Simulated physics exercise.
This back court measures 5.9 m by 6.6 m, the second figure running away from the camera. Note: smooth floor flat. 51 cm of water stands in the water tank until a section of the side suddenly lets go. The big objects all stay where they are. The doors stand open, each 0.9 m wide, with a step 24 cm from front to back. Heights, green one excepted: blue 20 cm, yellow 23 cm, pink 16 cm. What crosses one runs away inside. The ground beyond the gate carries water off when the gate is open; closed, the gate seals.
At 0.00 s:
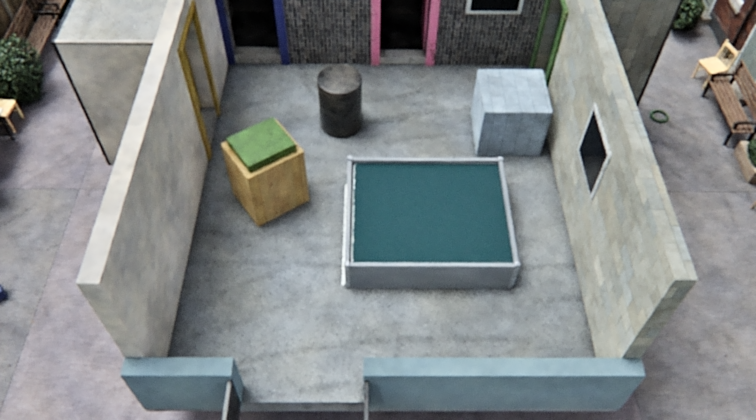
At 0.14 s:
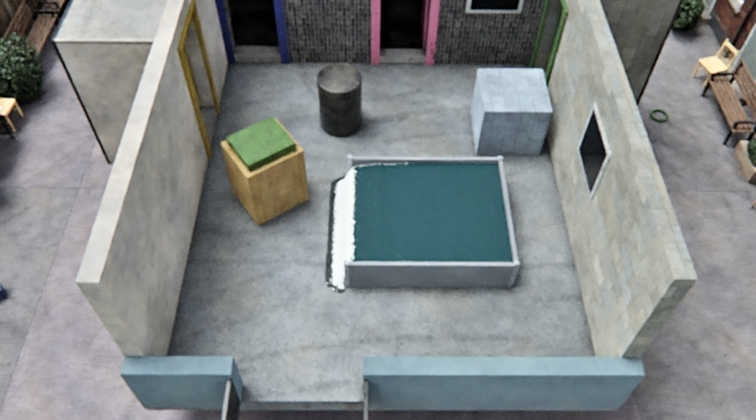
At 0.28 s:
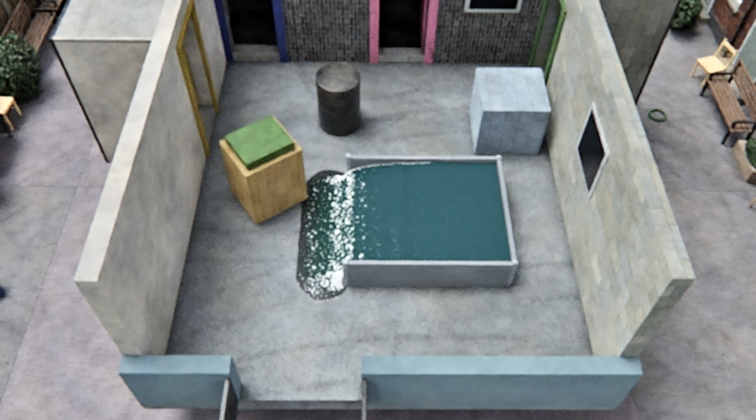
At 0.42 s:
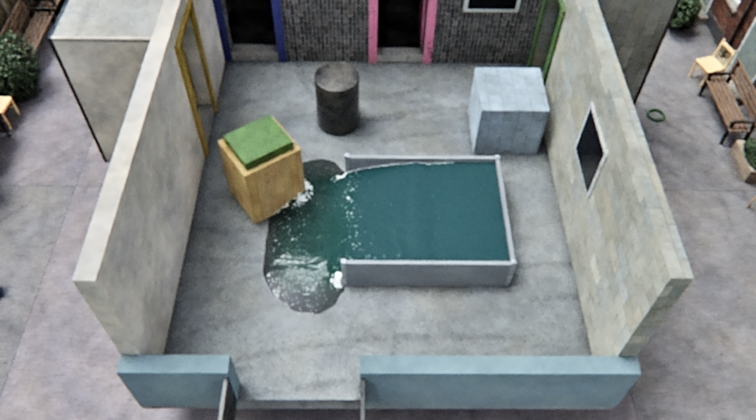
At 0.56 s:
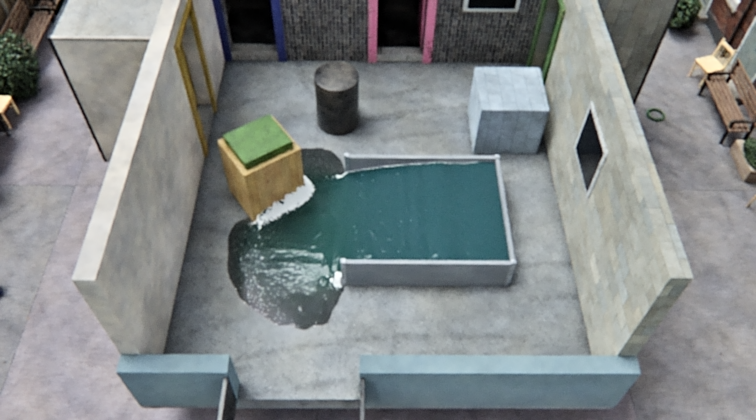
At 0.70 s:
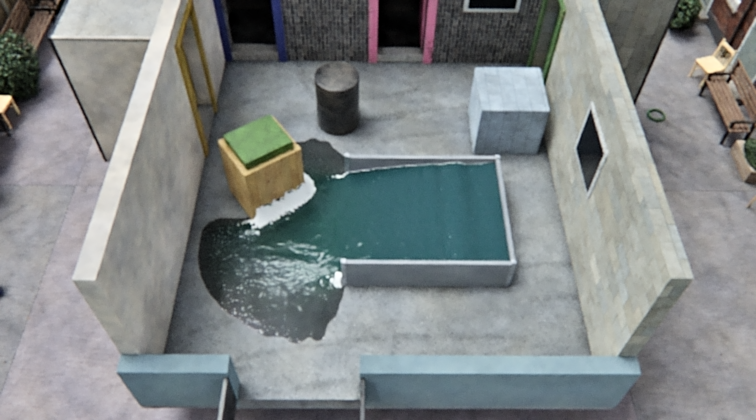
Dark green water pouring from the open left side of a rectangular tank, spreading across a grey courtyard floor around a wooden box.
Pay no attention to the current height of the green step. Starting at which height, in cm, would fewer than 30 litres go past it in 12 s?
Starting at roughly 6.5 cm.
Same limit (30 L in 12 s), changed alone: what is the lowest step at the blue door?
Roughly 13.0 cm at the blue door.
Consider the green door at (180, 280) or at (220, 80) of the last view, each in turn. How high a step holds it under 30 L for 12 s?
25 and 12.0 cm.
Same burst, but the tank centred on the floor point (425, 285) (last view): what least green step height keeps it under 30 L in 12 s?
In this case, 6.5 cm or so.
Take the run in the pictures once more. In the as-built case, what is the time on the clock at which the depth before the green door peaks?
I'd say near 7.5 seconds.
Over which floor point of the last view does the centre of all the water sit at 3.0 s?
The water is centred around (302, 236) in the last picture's pixels.
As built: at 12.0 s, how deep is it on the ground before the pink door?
Lab note: Depth approx. 3.0 cm.
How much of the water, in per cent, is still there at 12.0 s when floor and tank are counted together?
Something like 80 per cent of it remains.
After 1.4 s water covers 25 % of the floor, deepest (34 cm) near (308, 202); it has not reached the green door.
After 3.0 s water covers 45 % of the floor, deepest (38 cm) near (159, 381); it has not reached the green door.
After 12.0 s water covers 100 % of the floor, deepest (9 cm) near (508, 85); 9 cm at the green door, 57 litres in over its 5 cm step.
At the green door as built, the water arrived by 6.6 s and peaked near 10 cm at 7.4 s.
With a step of 6 cm, 39 litres would have come in within the 12 s; with 8 cm, 13 litres. So under 30 litres takes about 6.5 cm.
